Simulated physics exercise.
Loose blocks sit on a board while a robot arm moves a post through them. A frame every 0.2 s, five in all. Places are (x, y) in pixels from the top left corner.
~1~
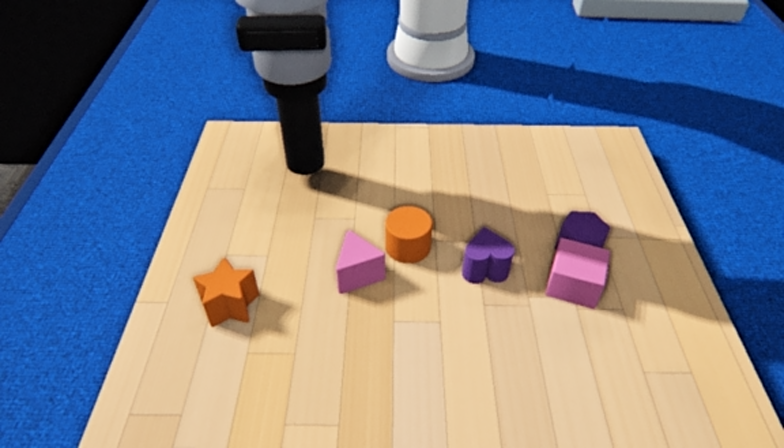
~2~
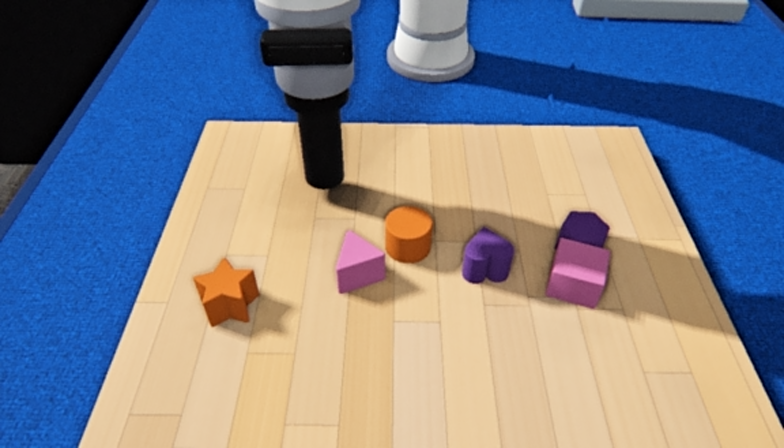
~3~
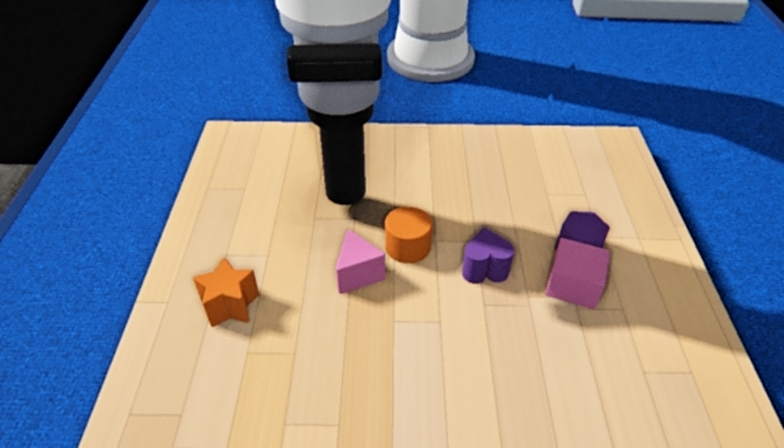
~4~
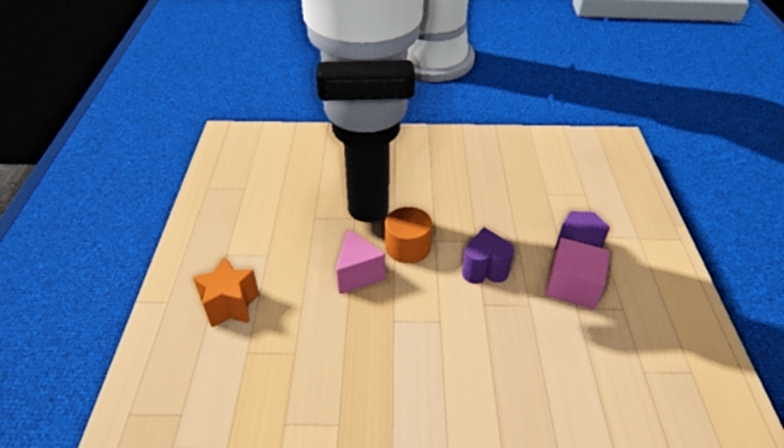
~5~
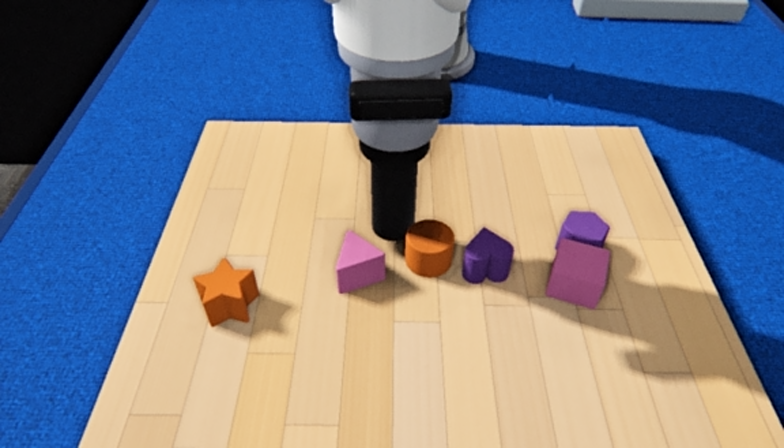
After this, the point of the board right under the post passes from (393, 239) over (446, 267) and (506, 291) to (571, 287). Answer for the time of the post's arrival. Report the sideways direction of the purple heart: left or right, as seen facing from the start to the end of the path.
To the left.
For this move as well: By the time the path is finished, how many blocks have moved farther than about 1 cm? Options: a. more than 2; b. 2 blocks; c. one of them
(a)
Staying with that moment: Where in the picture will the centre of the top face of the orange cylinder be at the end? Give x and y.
Its top middle is near (534, 308).
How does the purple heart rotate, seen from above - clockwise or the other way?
My prediction: CCW.
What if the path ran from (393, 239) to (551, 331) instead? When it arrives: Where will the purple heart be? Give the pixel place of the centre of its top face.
I expect it at (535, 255).
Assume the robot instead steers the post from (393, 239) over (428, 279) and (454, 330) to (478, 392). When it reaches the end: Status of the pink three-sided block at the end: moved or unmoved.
Undisturbed, or as good as.
The first path, step by step. One third of the way, post at (448, 254); orange cylinder at (483, 271); purple heart at (520, 255), turned 75° anticlockwise.
Two thirds of the way, post at (509, 278); orange cylinder at (530, 306); purple heart at (563, 265), turned 85° anticlockwise; pink square at (605, 262), turned 20° anticlockwise.
At the end, post at (575, 274); orange cylinder at (534, 308); purple heart at (630, 262), turned 80° anticlockwise; pink square at (673, 260), turned 15° anticlockwise; purple hexagon not moved.
